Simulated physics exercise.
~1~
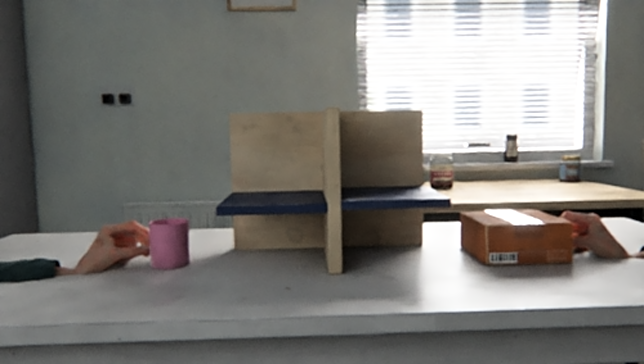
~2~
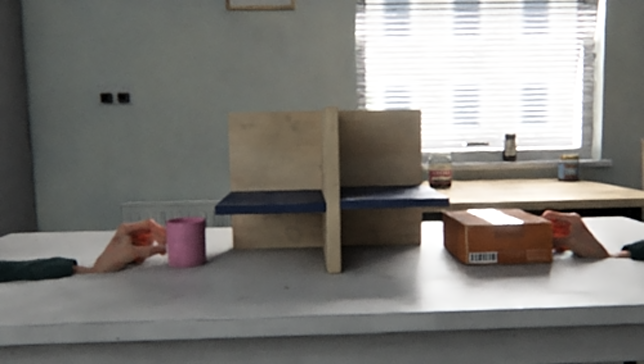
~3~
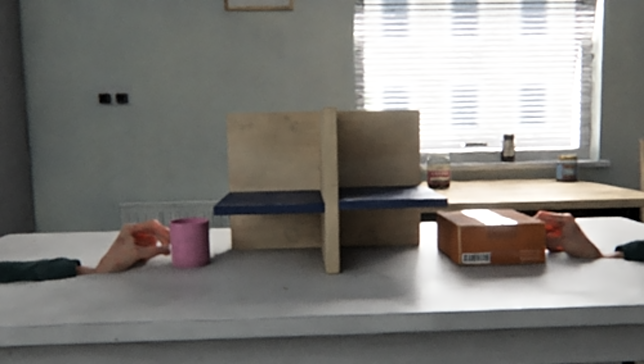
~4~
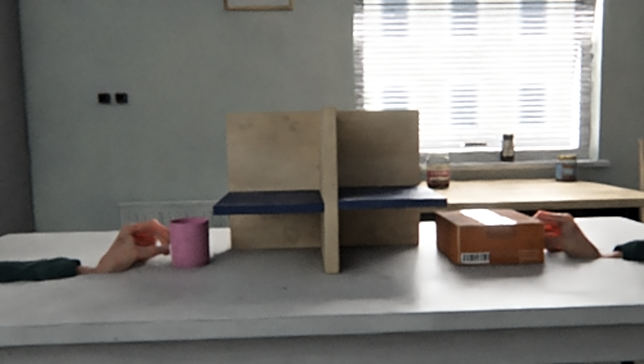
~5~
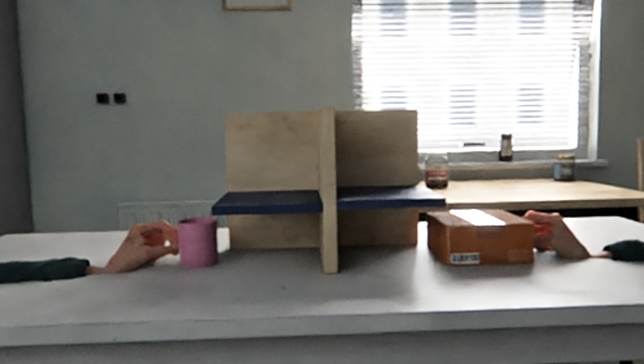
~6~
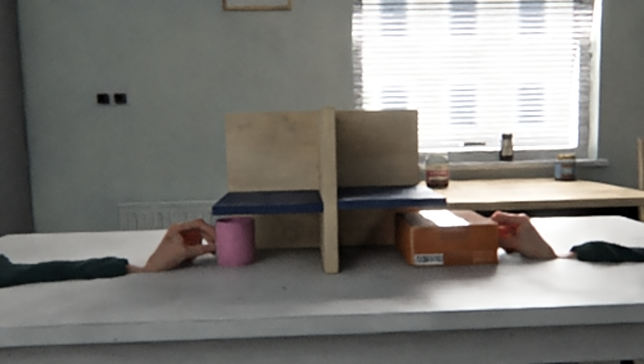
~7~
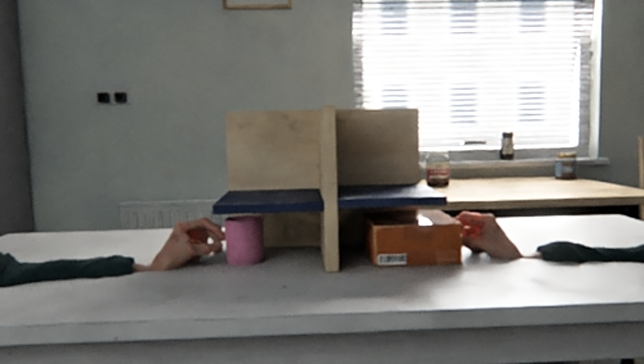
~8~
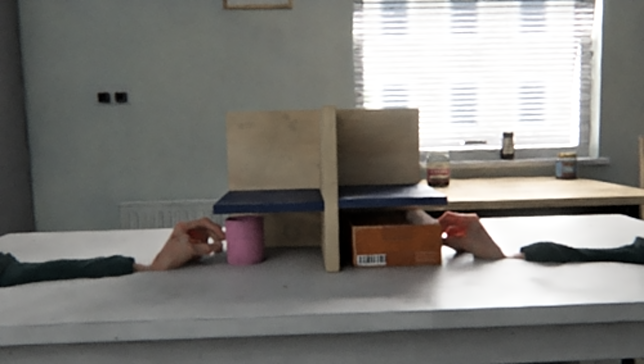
On a white table, two hands sliding a pink mug from the left and an orange box from the right under blue shelves.
